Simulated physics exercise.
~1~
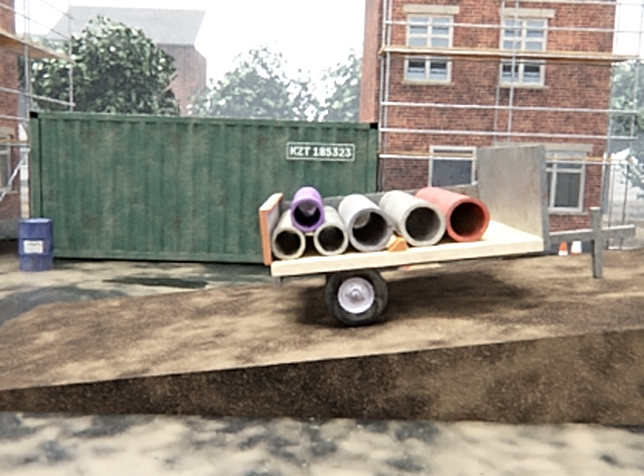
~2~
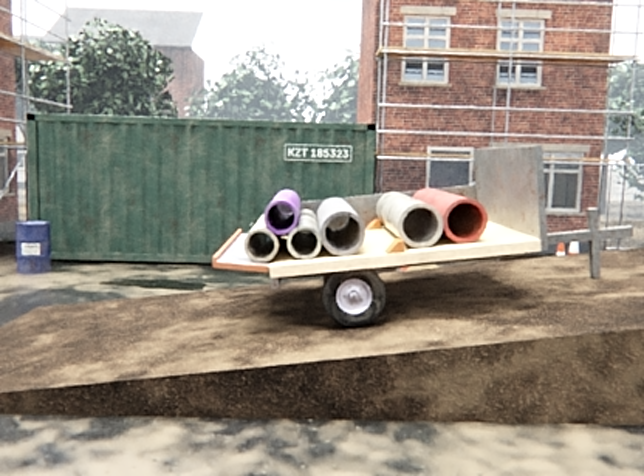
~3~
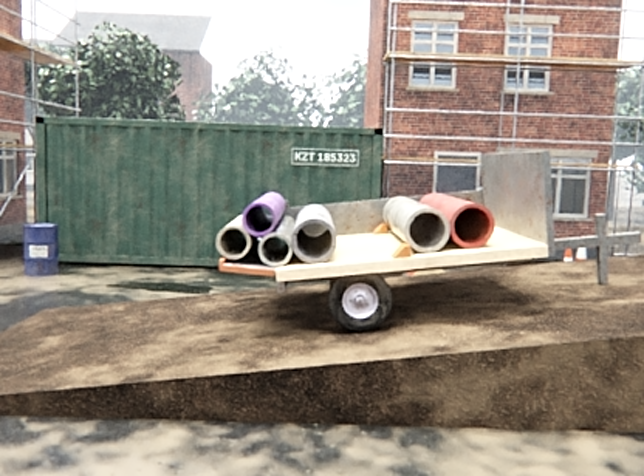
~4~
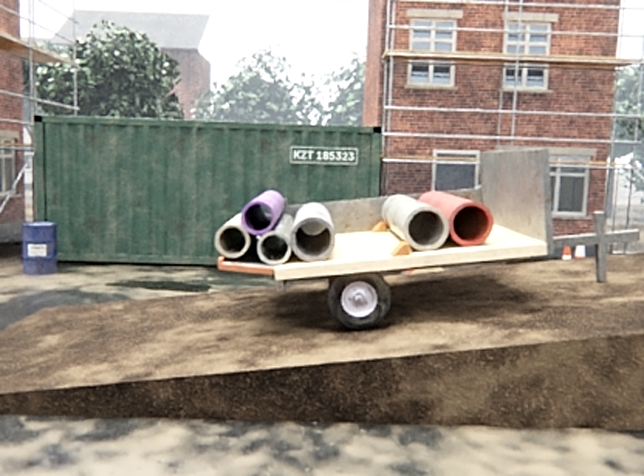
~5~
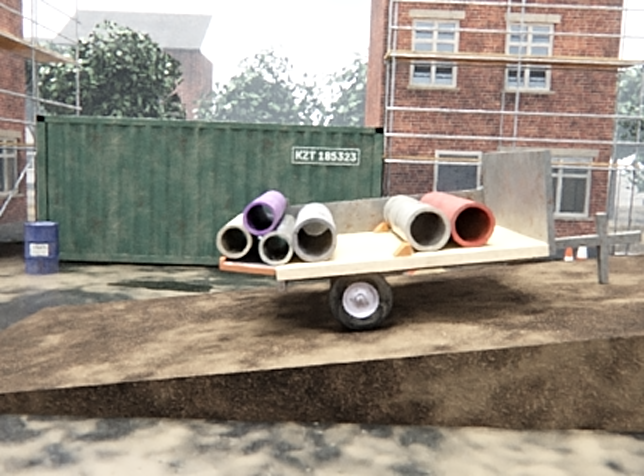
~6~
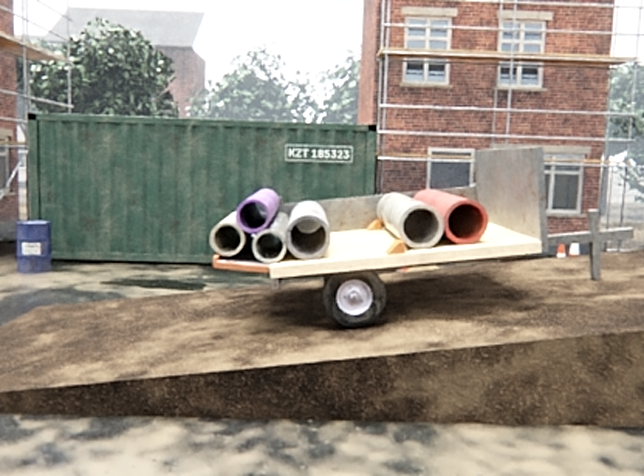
The clip opens on a small trailer tilted down to the left on a dirt ramp, with grey, purple and red pipes lying behind its raised tailgate, in front of a green container. The gate swings down to the left and stops almost in line with the bed. Three grey pipes roll left towards it, carrying the purple one, which turns as it goes, while another grey pipe and the red one stay behind an orange chock. The left group settles without falling off, purple propped on grey pipes over the lowered gate, and red still on the bed.
